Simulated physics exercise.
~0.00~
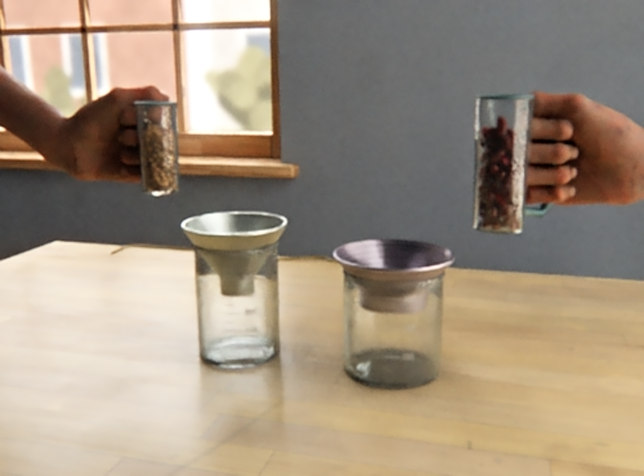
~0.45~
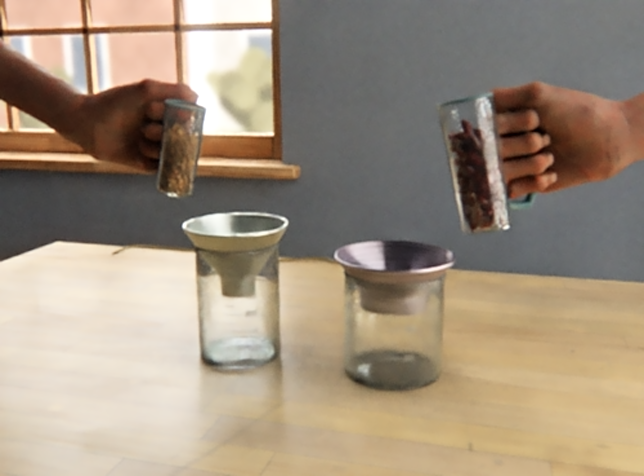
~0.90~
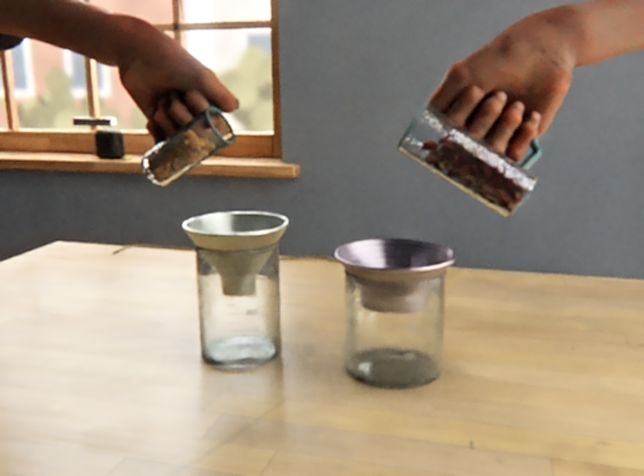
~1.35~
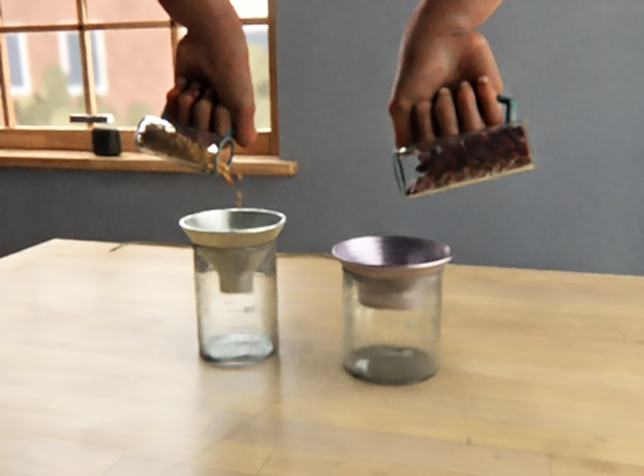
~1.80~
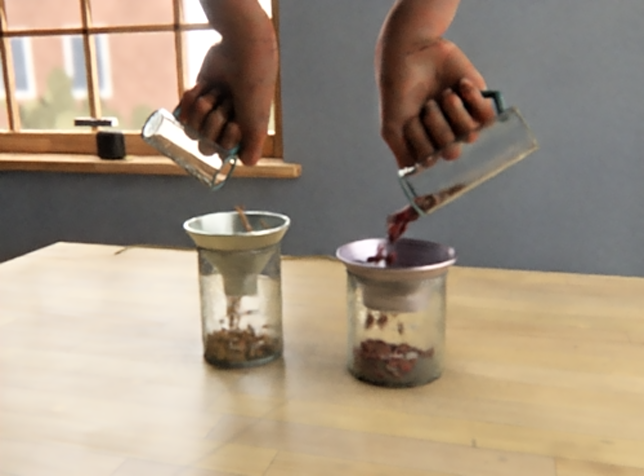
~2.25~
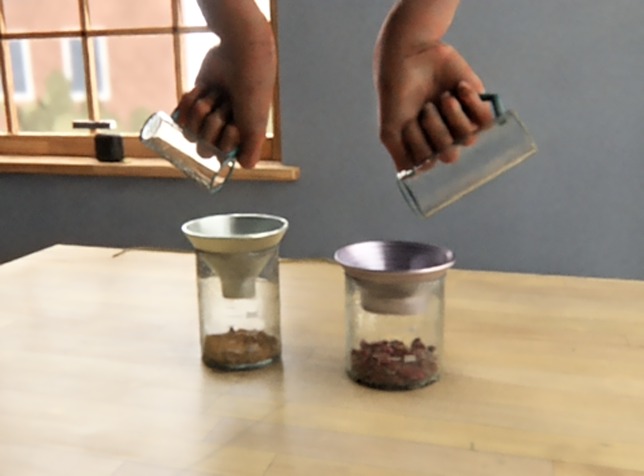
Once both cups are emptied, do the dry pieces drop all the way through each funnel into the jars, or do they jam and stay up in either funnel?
They drop through both funnels without jamming. The brown bits end up in the left jar and the dark reddish pieces in the right jar.
